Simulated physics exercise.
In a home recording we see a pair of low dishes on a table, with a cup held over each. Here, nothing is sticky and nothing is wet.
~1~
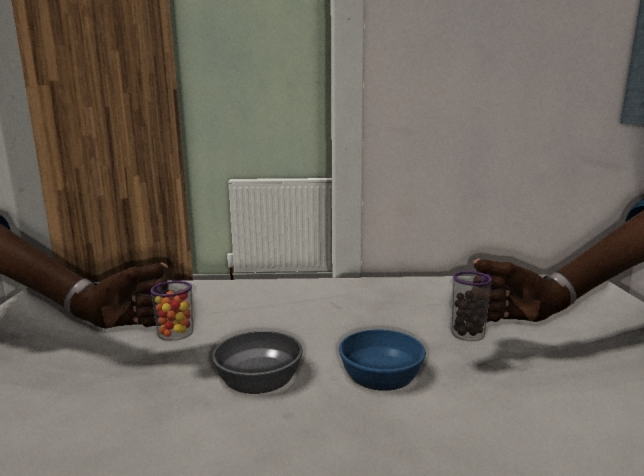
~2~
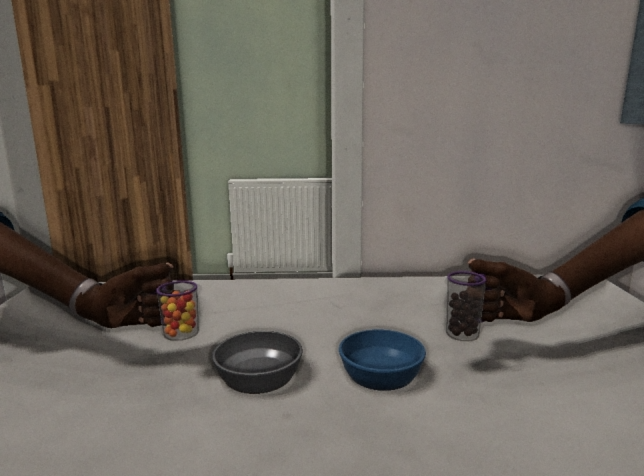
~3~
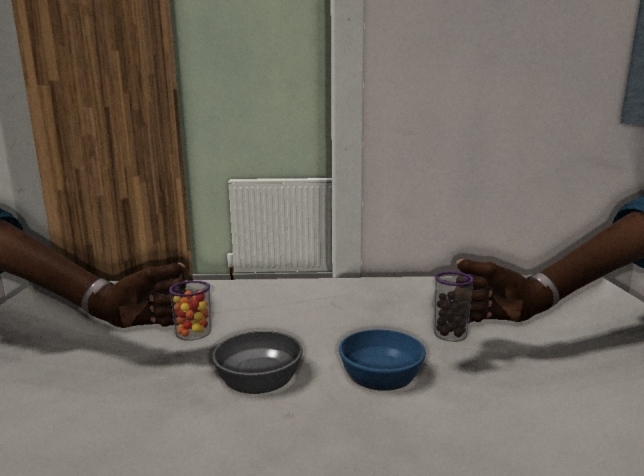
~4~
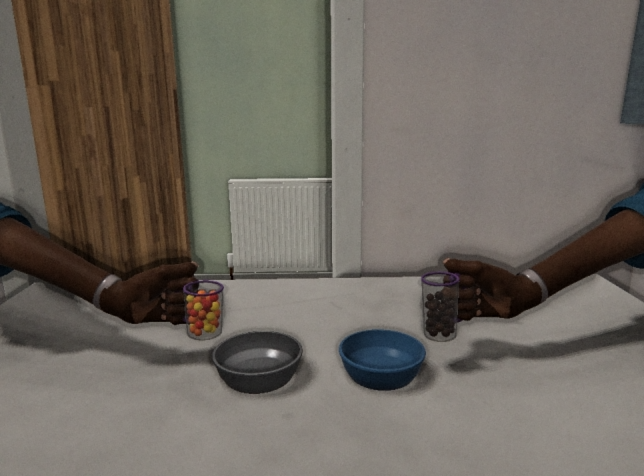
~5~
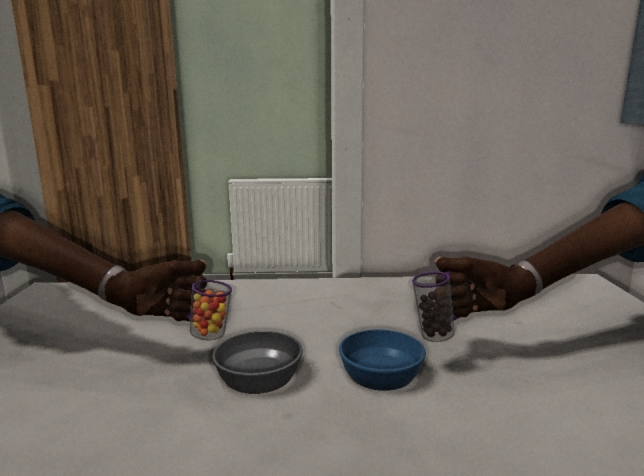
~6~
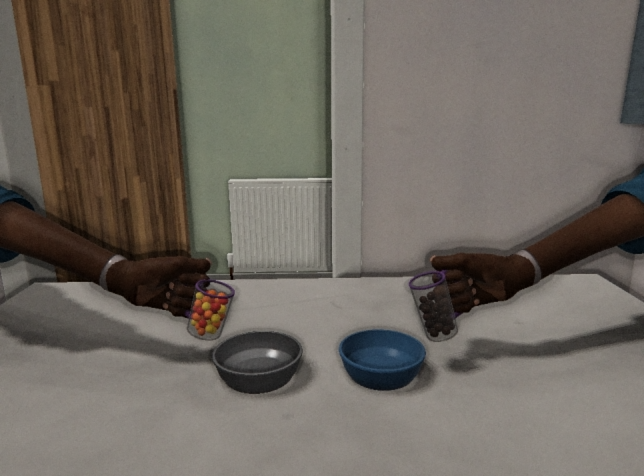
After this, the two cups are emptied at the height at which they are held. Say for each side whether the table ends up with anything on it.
At the end, on the left the dish: I think none will fall out of it, right: I think none will fall out of it.
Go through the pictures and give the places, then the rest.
The first picture shows left dish near (253, 377), empty; left cup near (174, 311), holding round plastic beads, just above its dish; right dish near (388, 373), empty; right cup near (470, 306), holding chocolate balls, just above its dish.
The second picture shows left cup near (179, 311), upright; right cup near (465, 306), upright.
The third picture shows left cup near (192, 310), upright; right cup near (452, 307), upright.
The fourth picture shows left cup near (204, 310), tipped 3°; right cup near (440, 307), tipped 3°.
The fifth picture shows left cup near (210, 310), tipped 10°; right cup near (435, 307), tipped 10°.
The sixth picture shows left dish near (253, 377); left cup near (210, 310), tipped 18°; right dish near (388, 373); right cup near (435, 307), tipped 18°.
Then, 0.43 s on from there, left, the whole lot still in the cup; right, the whole lot still in the cup.
Then, 0.89 s on from there, left, the bulk still in the cup, a little in the dish, a little in the air; right, all but a few still in the cup, only a few in the air.
Then, 1.43 s on from there, left, the whole lot in the dish; right, the whole lot in the dish.
In the end, left, the whole lot in the dish, none at all outside the dish; right, the whole lot in the dish, none at all outside the dish.
